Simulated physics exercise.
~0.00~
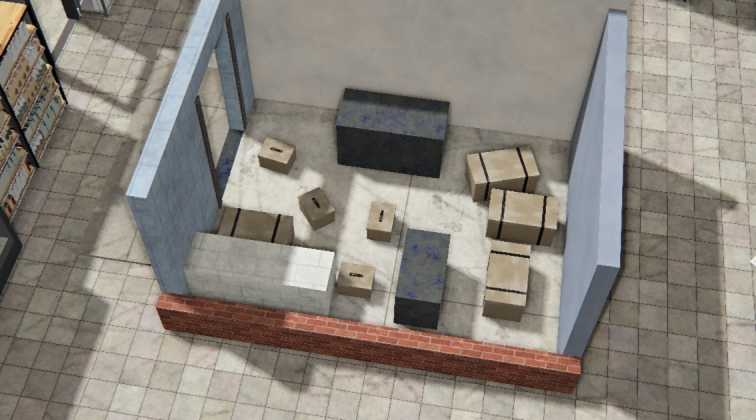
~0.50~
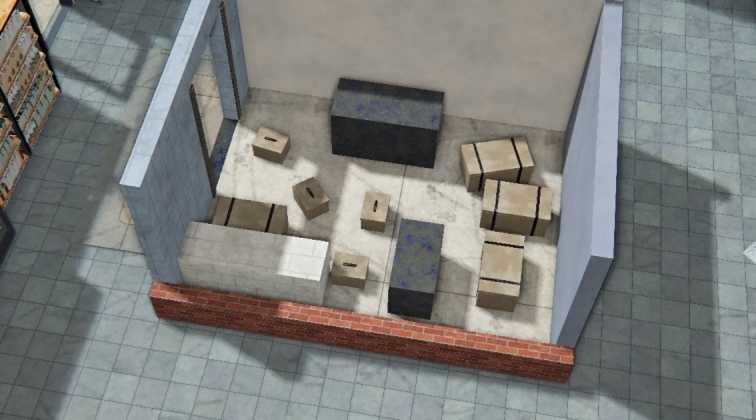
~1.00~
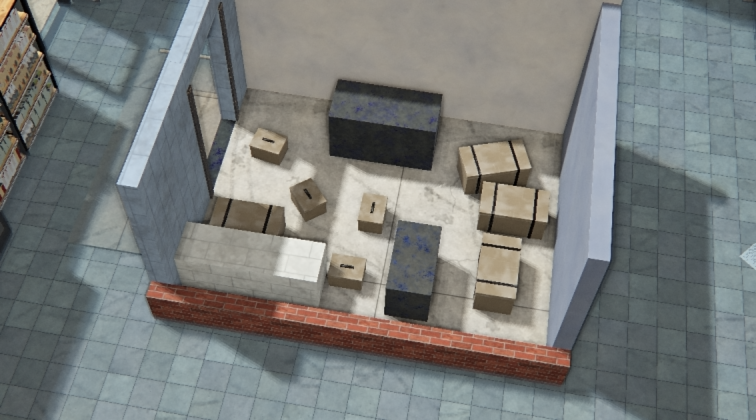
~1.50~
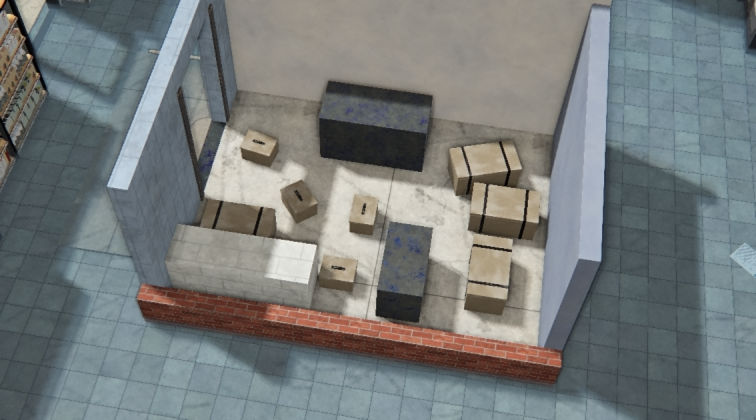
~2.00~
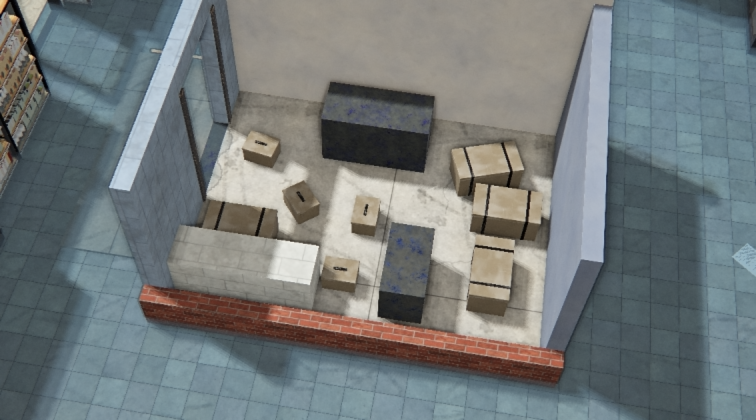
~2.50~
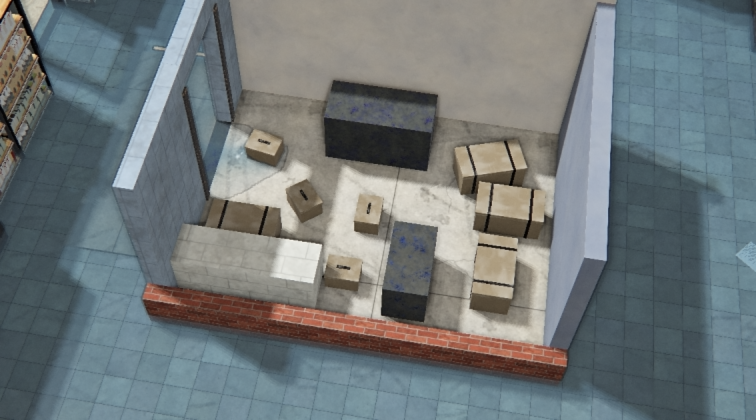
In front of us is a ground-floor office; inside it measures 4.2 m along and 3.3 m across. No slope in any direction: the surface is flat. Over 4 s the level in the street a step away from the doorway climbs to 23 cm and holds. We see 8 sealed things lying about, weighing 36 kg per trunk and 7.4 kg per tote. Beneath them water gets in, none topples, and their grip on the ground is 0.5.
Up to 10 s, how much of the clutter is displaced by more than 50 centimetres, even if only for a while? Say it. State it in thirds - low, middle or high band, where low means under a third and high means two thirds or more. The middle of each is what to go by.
Middle band.
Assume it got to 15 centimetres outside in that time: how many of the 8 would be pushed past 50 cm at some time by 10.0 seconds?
You'd get 4 in that case.
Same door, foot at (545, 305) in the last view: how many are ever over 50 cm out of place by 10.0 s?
Result: 3.
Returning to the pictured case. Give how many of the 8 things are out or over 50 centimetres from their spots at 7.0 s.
I make it 4 by then.
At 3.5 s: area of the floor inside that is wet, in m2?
Wet: Near 2.5 m2.
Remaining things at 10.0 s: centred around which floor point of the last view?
I'd say about (422, 264) in the last view.
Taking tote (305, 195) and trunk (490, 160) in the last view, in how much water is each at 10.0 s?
First roughly 11 cm, second roughly 14 cm.
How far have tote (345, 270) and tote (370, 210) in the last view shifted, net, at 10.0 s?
They sit 50 cm and 150 cm away, in the order given.
After 3.5 s 0 of 8 are over 50 cm from their spots; 0 afloat.
After 4.5 s 2 of 8 are over 50 cm from their spots; 0 afloat.
After 7.0 s 4 of 8 are over 50 cm from their spots; 2 afloat.
After 10.0 s 4 of 8 are over 50 cm from their spots, and 4 have been at some point; 6 afloat.
